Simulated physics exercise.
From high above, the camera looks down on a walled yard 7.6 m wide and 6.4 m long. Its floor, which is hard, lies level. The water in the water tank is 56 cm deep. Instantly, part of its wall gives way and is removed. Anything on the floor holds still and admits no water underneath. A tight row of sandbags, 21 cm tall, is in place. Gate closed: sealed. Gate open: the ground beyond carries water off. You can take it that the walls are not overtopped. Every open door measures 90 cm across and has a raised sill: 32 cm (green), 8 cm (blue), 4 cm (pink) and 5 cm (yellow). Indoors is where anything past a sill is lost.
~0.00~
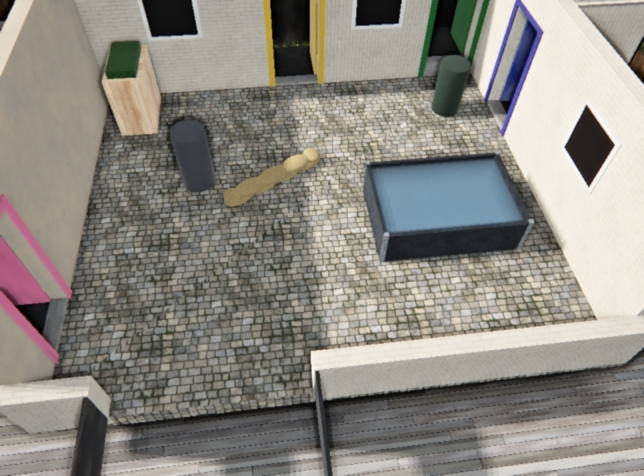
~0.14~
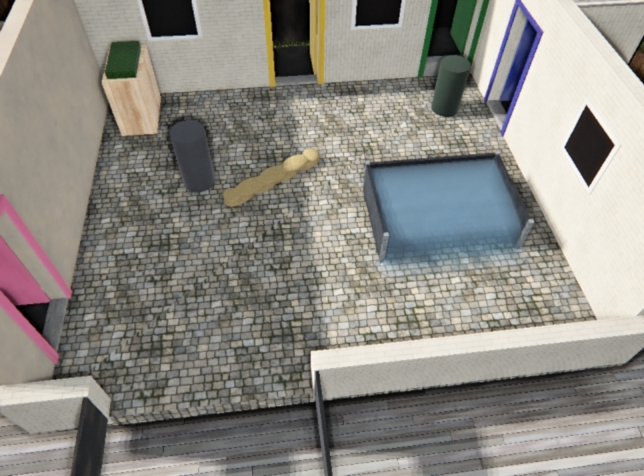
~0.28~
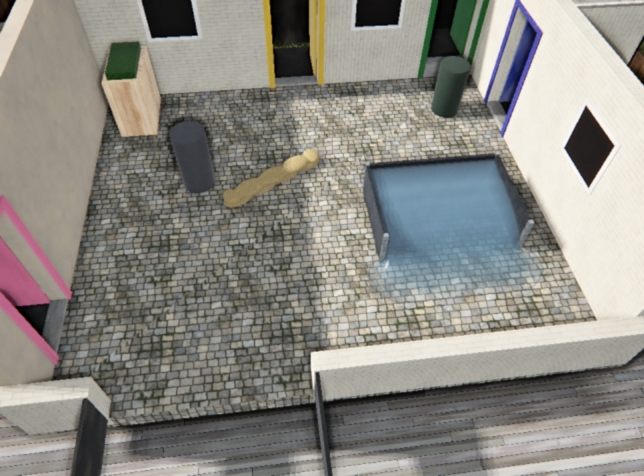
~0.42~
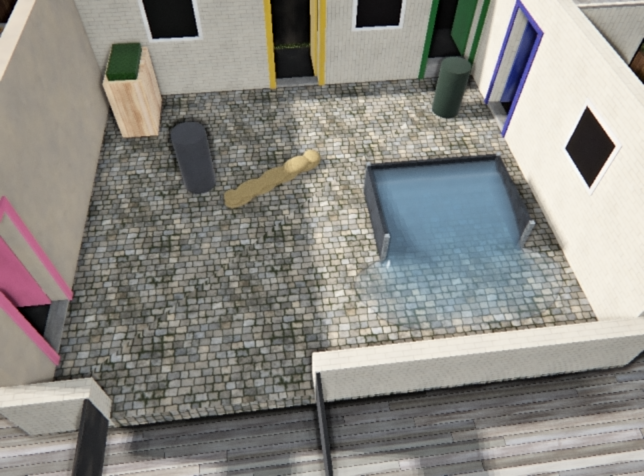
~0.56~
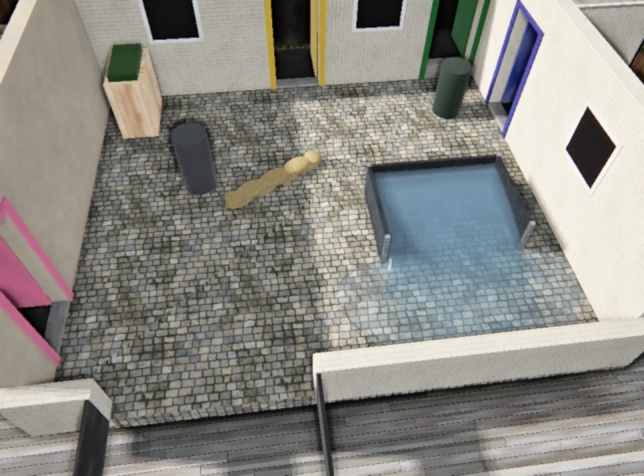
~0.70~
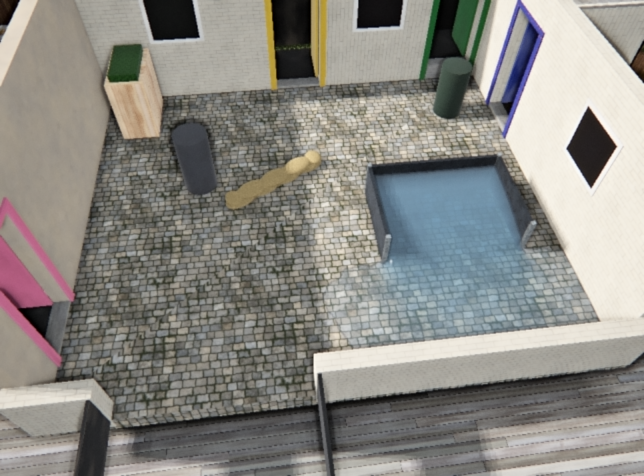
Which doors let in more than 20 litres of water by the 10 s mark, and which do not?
By then, the green door does not, the blue door does not, the pink door lets in more than that, the yellow door does not.
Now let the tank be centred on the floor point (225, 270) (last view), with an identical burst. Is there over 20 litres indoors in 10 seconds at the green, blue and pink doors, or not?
Green stays inside, blue stays inside, pink stays inside, judged against that limit.
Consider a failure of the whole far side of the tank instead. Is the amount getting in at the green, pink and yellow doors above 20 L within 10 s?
Then green would come out on the low side, pink on the low side and yellow on the high side.
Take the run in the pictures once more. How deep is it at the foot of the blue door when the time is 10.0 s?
Some 3.5 centimetres of depth.
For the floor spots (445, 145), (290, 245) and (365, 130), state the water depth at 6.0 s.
Around 1 cm, 2 cm and 1 cm.
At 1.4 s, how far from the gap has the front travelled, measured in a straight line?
Roughly 3.2 m.
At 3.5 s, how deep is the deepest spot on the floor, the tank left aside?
It gets to some 18 cm.
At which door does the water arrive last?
The final one is the yellow door.
After 1.4 s water covers 15 % of the floor and is deepest (41 cm) near (610, 343); green door not reached, blue door not reached, pink door not reached, yellow door not reached.
After 2.2 s water covers 20 % of the floor and is deepest (35 cm) near (598, 345); green door not reached, blue door not reached, pink door not reached, yellow door not reached.
After 3.5 s water covers 45 % of the floor and is deepest (18 cm) near (598, 345); green door not reached, blue door 5 cm at the sill, 0 L in, pink door 8 cm at the sill, 1 L in, yellow door not reached.
After 6.0 s water covers 65 % of the floor and is deepest (12 cm) near (481, 93); green door 11 cm at the sill, 0 L in, blue door 3 cm at the sill, 0 L in, pink door 8 cm at the sill, 42 L in, yellow door not reached.
After 10.0 s water covers 85 % of the floor and is deepest (8 cm) near (561, 349); green door 4 cm at the sill, 0 L in, blue door 3 cm at the sill, 0 L in, pink door 4 cm at the sill, 58 L in, yellow door 2 cm at the sill, 0 L in.
